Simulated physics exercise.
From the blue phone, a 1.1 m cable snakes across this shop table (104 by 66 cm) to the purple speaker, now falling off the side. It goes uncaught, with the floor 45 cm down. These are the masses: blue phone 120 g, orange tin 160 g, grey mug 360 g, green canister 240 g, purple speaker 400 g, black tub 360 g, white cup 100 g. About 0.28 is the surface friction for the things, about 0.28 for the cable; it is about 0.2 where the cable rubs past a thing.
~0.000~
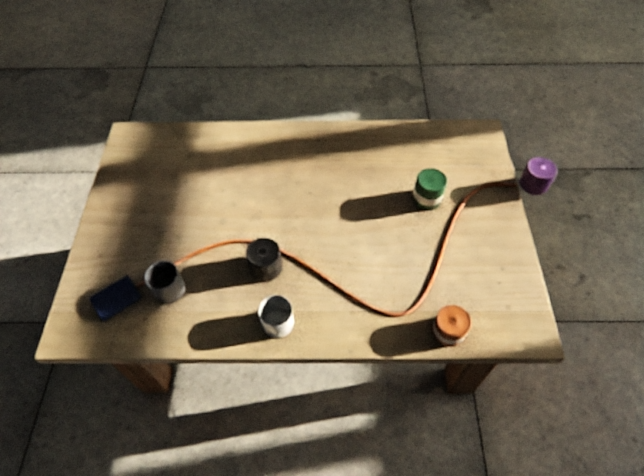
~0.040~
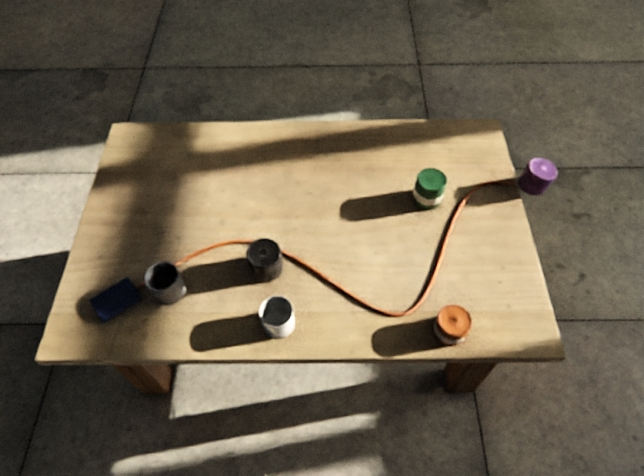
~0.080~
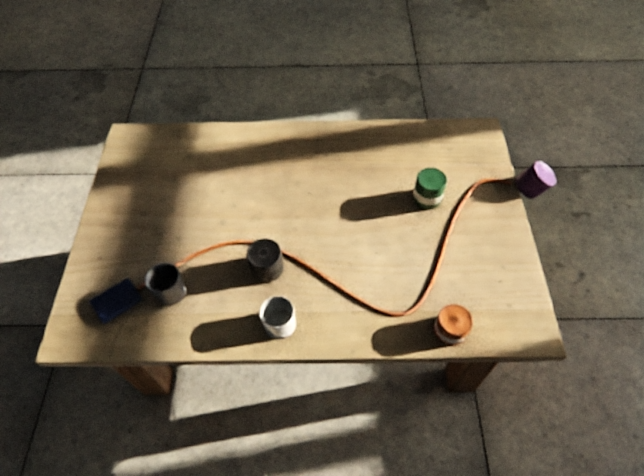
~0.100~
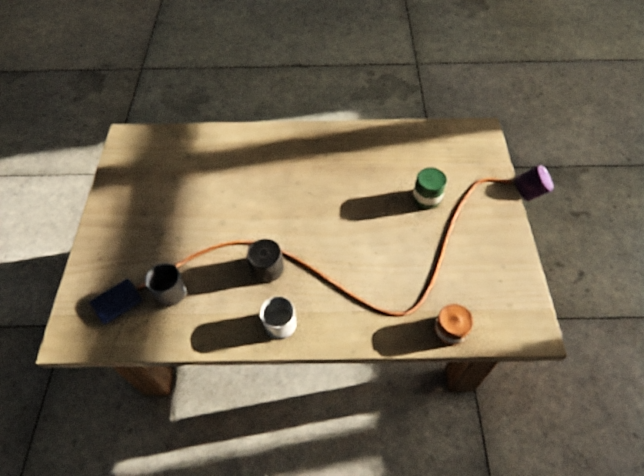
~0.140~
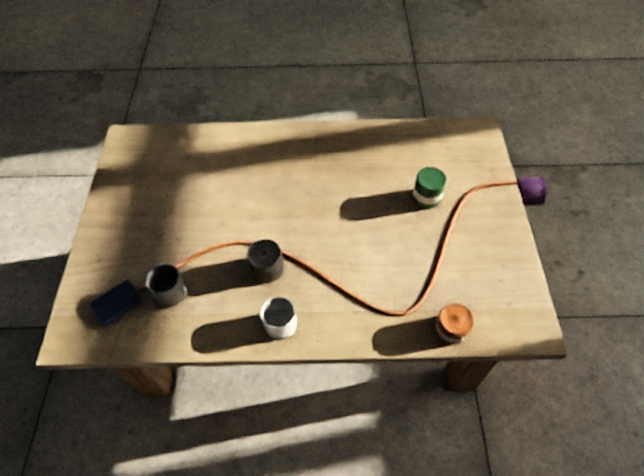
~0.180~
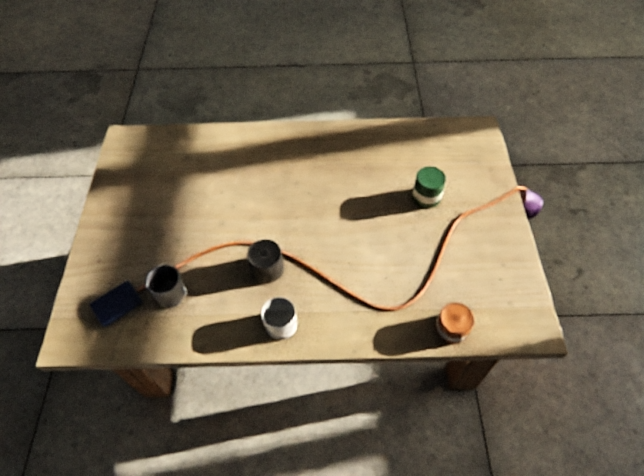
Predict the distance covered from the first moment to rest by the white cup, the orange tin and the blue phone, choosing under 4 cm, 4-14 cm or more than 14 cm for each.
My prediction: My guess is the white cup stays almost where it was, my guess is the orange tin stays almost where it was, my guess is the blue phone ends up a big distance off.
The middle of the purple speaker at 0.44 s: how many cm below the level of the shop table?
Roughly 40 centimetres.
By 0.4 s, the cable's tail end at (225, 243); blue phone 23 cm off its start, grey mug 7 cm off its start, purple speaker over the edge.
By 0.7 s, the cable's tail end at (359, 153); blue phone 63 cm off its start, grey mug 12 cm off its start, purple speaker over the edge.
By 0.9 s, the cable's tail end at (428, 126); blue phone 87 cm off its start at (417, 115), grey mug 12 cm off its start at (220, 278), purple speaker over the edge.
By 1.2 s, the cable's tail end at (440, 116); blue phone over the edge, grey mug 12 cm off its start, purple speaker over the edge.
By 2.4 s, the cable's tail end at (435, 117); blue phone over the edge, white cup 0 cm off its start at (278, 312), orange tin 0 cm off its start at (458, 318), grey mug 11 cm off its start at (220, 278).
